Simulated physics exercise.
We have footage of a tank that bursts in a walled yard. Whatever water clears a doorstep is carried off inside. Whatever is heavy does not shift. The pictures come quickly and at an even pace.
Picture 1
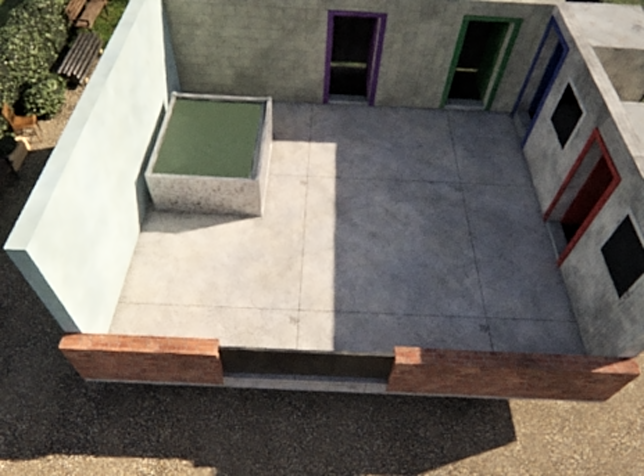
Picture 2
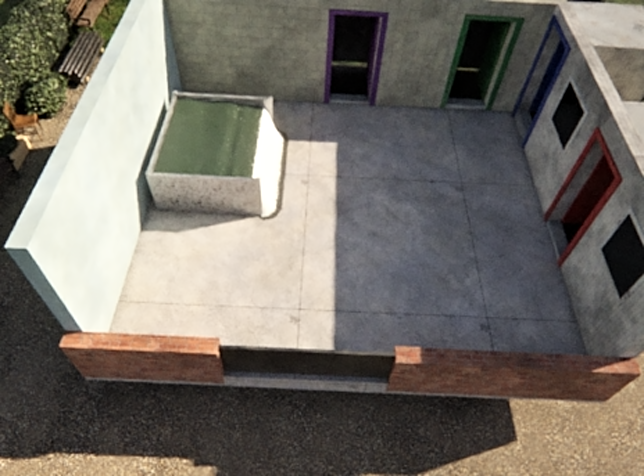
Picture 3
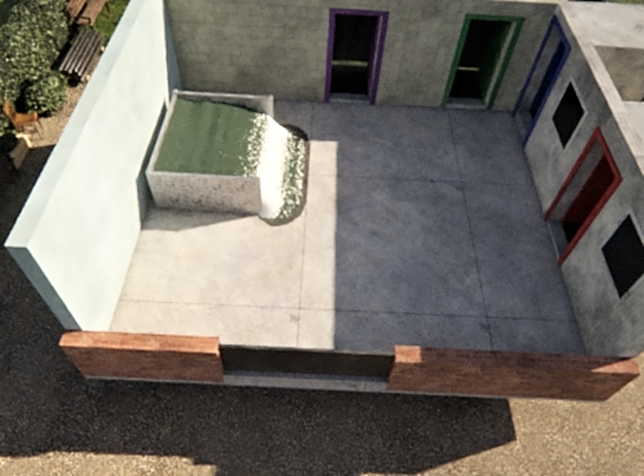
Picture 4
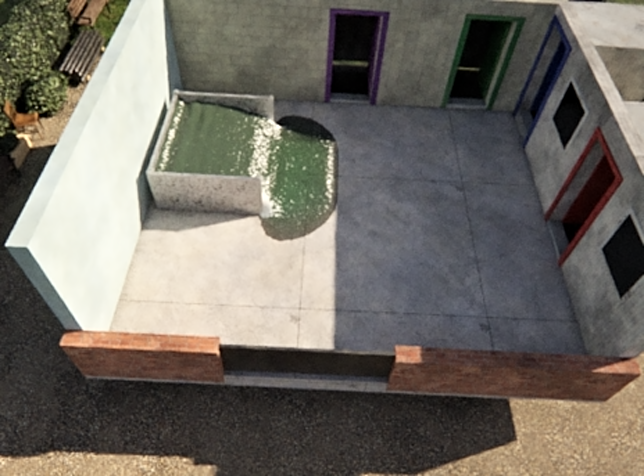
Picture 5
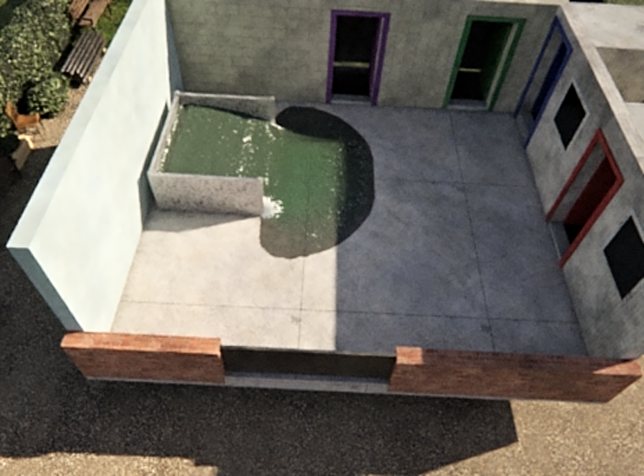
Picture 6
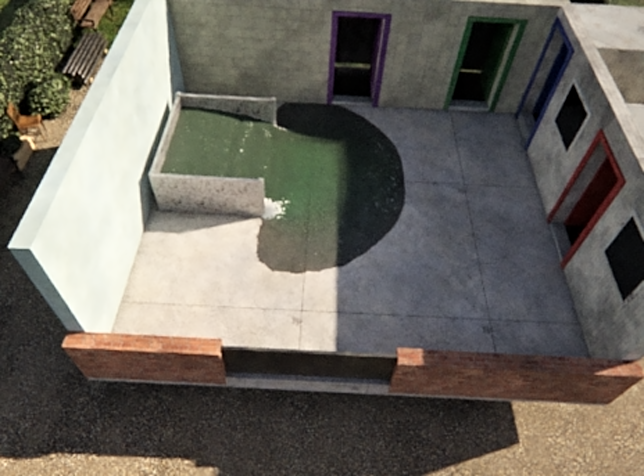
Green water bursting through the right side of a raised tank, foaming down and spreading rightward across a walled concrete yard.
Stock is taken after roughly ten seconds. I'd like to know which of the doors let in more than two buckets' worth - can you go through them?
At the end, the green door overshoots the mark there, the blue door overshoots the mark there, the purple door overshoots the mark there, the red door overshoots the mark there.
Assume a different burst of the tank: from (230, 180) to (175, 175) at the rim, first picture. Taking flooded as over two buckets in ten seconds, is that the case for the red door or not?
The red door exceeds the limit.
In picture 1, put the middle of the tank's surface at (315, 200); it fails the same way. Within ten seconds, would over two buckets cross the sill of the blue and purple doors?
Here's my take: The blue door doesn't reach it, and the purple door doesn't reach it.
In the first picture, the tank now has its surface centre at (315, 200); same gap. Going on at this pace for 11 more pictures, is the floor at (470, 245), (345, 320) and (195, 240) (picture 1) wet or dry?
Check in sequence: Soaked through, still parched, still parched.
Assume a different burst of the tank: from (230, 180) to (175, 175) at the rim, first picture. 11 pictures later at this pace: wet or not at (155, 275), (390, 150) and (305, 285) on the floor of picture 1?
Point by point: Swamped, untouched and swamped.
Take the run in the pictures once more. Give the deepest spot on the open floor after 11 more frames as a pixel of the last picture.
I'd point to about (512, 121).
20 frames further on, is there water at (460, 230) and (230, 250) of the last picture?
Going in order, I'd call them drenched and bone-dry.
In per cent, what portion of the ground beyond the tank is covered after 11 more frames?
Around 65 percent.
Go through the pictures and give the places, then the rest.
The water tank at (214, 138) is whole and still, in the first frame.
The front is at (274, 132), out from the gap at (265, 162), in the second frame.
The front is at (292, 128), out from the gap at (265, 162), in the third frame.
Water pours out at (266, 163) and has run to (312, 124), in the fourth frame.
The front is at (326, 246), out from the gap at (267, 164), in the fifth frame.
The front is at (399, 207), out from the gap at (268, 166), in the sixth frame.
A moment on, water covers 55 % of the floor; the green door not reached, the blue door not reached, the purple door under two buckets in, the red door not reached.
Next, water covers 65 % of the floor; the green door wet at the sill, nothing in, the blue door wet at the sill, nothing in, the purple door over two buckets in, the red door over two buckets in.
Then, water covers 70 % of the floor; the green door over two buckets in, the blue door over two buckets in, the purple door over two buckets in, the red door far over two buckets in.
Later, water covers 75 % of the floor; the green door far over two buckets in, the blue door over two buckets in, the purple door over two buckets in, the red door far over two buckets in.
In the end, water covers 100 % of the floor; the green door far over two buckets in, the blue door over two buckets in, the purple door over two buckets in, the red door far over two buckets in.
